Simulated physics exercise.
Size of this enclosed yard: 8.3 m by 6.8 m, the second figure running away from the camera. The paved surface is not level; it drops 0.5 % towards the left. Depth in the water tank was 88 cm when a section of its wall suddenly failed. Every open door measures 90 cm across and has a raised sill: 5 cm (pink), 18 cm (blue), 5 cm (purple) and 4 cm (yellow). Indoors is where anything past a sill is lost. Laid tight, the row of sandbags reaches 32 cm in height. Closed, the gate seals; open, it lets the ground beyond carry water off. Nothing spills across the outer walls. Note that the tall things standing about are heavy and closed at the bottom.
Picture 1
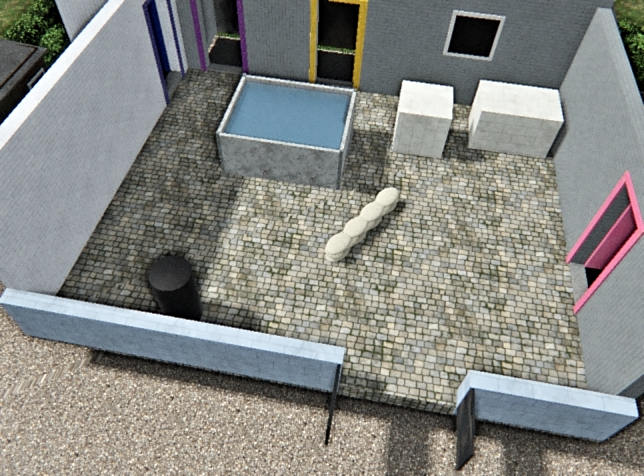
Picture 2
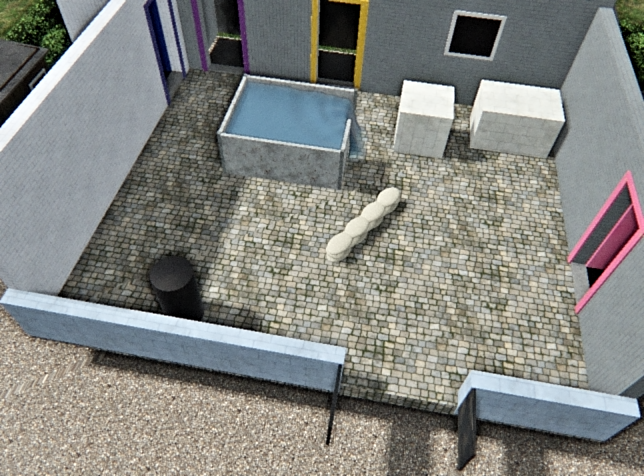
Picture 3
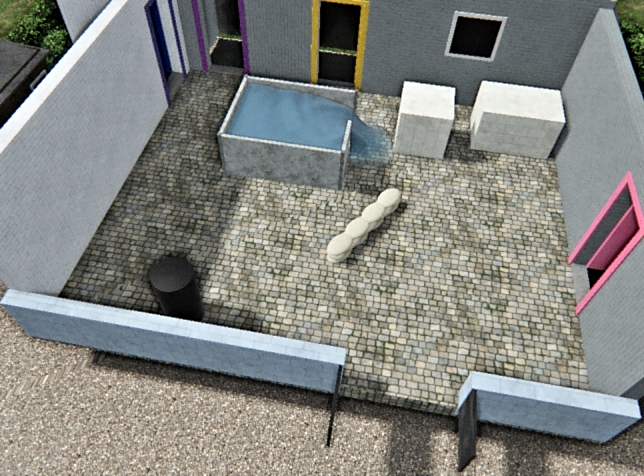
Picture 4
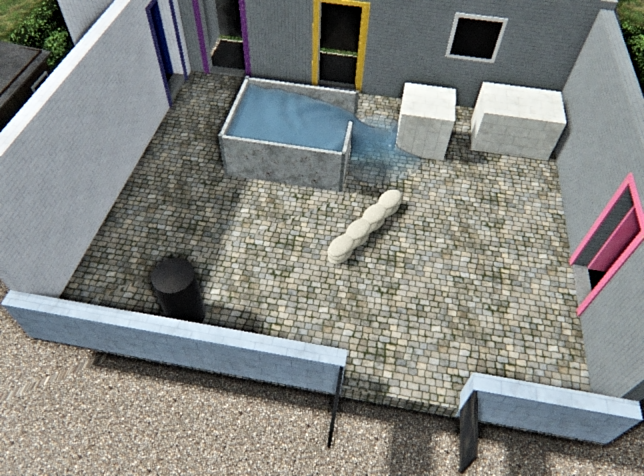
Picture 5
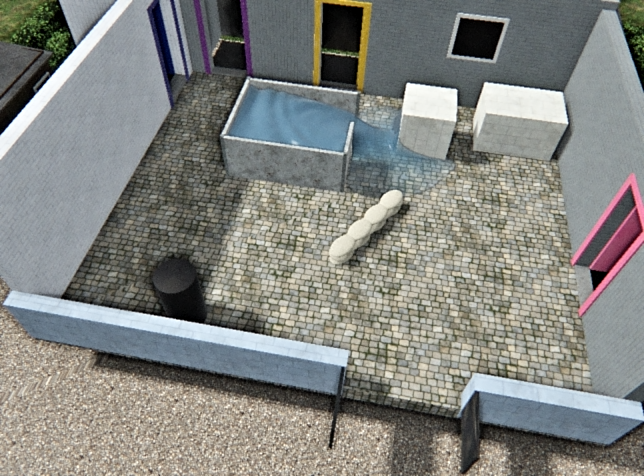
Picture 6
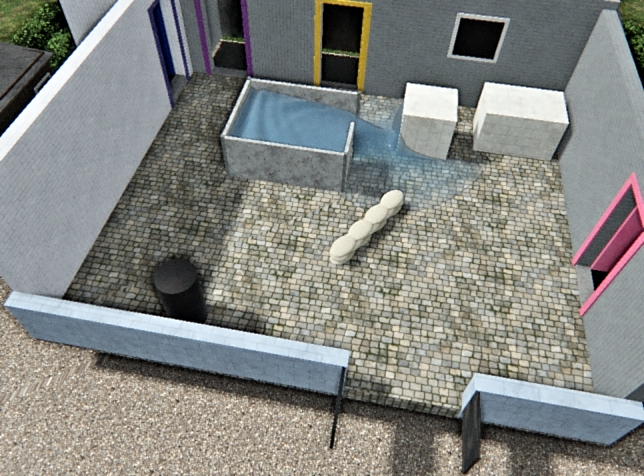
Walled paved yard with a raised water tank, still at first, then pouring water from its right side and spreading across the paving around a white block.
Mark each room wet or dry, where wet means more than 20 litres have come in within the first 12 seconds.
Pink door - wet, blue door - dry, purple door - wet, yellow door - wet.
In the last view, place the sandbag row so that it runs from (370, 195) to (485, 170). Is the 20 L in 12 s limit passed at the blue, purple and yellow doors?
In that case blue gets no more than allowed, purple gets more than allowed, yellow gets more than allowed.
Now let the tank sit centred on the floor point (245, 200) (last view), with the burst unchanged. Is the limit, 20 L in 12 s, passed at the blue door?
Lab note: Blue door limit not exceeded.
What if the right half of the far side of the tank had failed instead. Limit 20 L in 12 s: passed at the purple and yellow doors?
Here's how it goes: Purple falls short, yellow exceeds it.
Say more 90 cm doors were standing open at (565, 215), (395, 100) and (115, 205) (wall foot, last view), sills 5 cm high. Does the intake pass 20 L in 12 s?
The first one exceeds it, the second one exceeds it, and the third one doesn't reach it.
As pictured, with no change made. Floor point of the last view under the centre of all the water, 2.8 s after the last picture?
Close to (369, 167) in the last picture.
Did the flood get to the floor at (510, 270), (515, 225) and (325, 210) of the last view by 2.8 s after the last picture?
Soaked, soaked, soaked.
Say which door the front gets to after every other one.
It would be the blue one.
Then, 0.7 s after the last picture water covers 20 % of the floor and is deepest (64 cm) near (392, 143); pink door not reached, blue door not reached, purple door not reached, yellow door 7 cm at the sill, 0 L in.
Then, 1.5 s after the last picture water covers 40 % of the floor and is deepest (48 cm) near (391, 148); pink door 11 cm at the sill, 5 L in, blue door not reached, purple door not reached, yellow door 11 cm at the sill, 10 L in.
Then, 2.8 s after the last picture water covers 55 % of the floor and is deepest (36 cm) near (391, 148); pink door 12 cm at the sill, 42 L in, blue door 18 cm at the sill, 0 L in, purple door 3 cm at the sill, 0 L in, yellow door 9 cm at the sill, 37 L in.
Then, 6.3 s after the last picture water covers 85 % of the floor and is deepest (20 cm) near (391, 148); pink door 6 cm at the sill, 106 L in, blue door 10 cm at the sill, 1 L in, purple door 10 cm at the sill, 26 L in, yellow door 6 cm at the sill, 63 L in.
Then, 11.3 s after the last picture water covers 95 % of the floor and is deepest (12 cm) near (157, 186); pink door 8 cm at the sill, 136 L in, blue door 7 cm at the sill, 1 L in, purple door 7 cm at the sill, 54 L in, yellow door 4 cm at the sill, 70 L in.
